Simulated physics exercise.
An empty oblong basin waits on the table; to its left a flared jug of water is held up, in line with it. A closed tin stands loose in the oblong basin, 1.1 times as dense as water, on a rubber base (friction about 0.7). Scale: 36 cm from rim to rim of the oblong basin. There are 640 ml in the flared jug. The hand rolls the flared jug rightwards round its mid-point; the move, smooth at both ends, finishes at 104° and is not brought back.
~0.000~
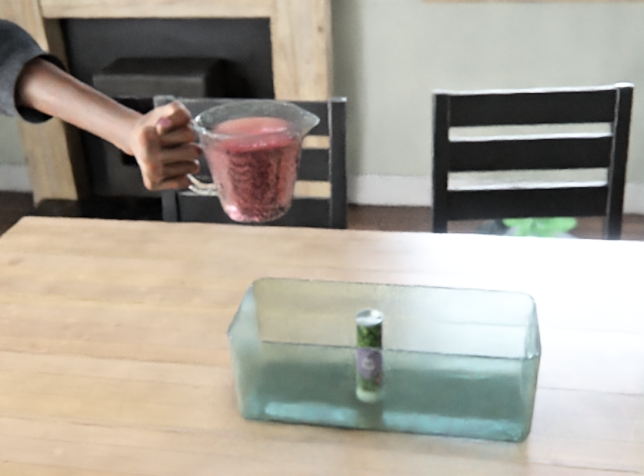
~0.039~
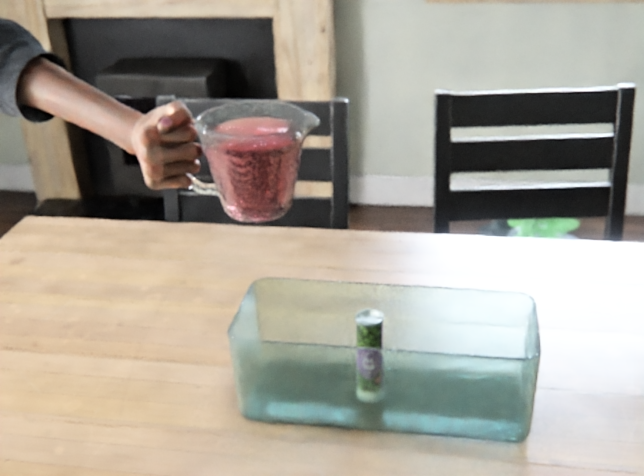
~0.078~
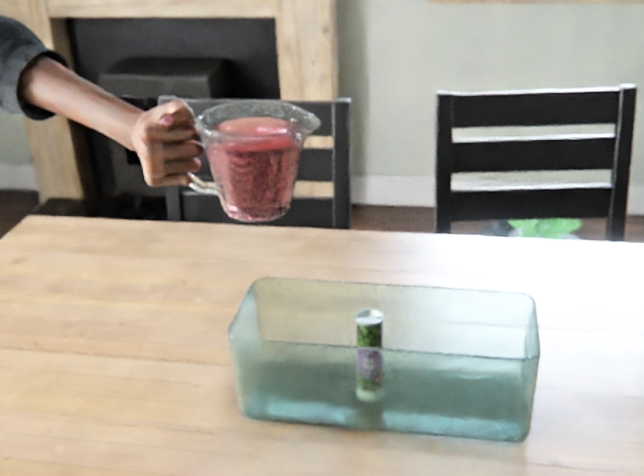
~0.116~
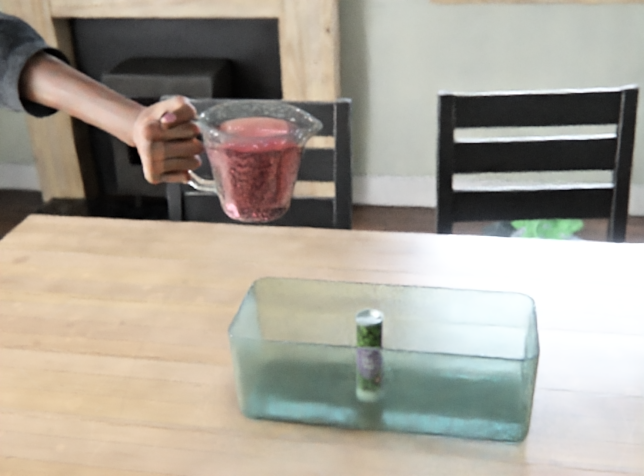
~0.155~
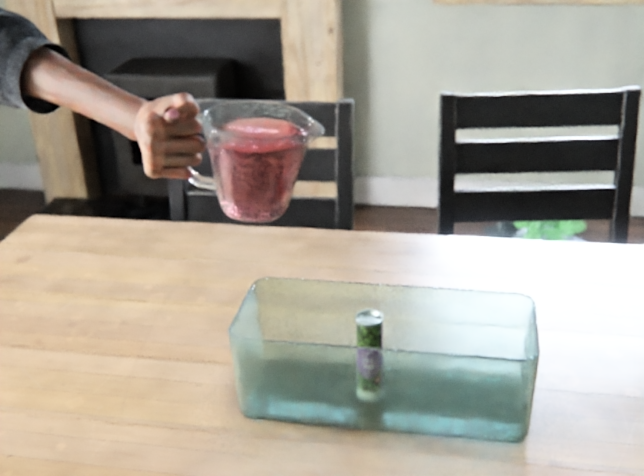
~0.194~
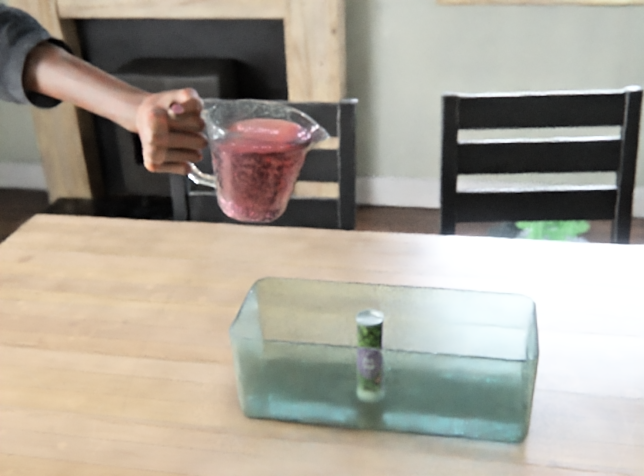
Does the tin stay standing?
The tin stays up.
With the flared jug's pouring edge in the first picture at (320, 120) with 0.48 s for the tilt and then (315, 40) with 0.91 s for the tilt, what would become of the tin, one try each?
First it falls; then it stays up.
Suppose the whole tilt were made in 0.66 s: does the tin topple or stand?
Then it falls.
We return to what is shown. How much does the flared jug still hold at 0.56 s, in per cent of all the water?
Some 66 per cent.
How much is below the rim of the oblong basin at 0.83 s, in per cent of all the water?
About 64 per cent.
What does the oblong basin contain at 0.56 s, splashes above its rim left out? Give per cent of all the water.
Near 5 in a hundred.
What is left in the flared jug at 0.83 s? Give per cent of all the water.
Some 12 per cent.
By 0.56 s the tilt is 70° and 67 per cent is still to pour; the tin stands where it began.
By 0.83 s the tilt is 102° and 12 per cent is still to pour; the tin stands where it began.
By 1.11 s the tilt is 104° and 0 per cent is still to pour; the tin stands where it began.
By 1.41 s the tilt is 104° and 0 per cent is still to pour; the tin stands where it began.
At rest the tin stands where it began.
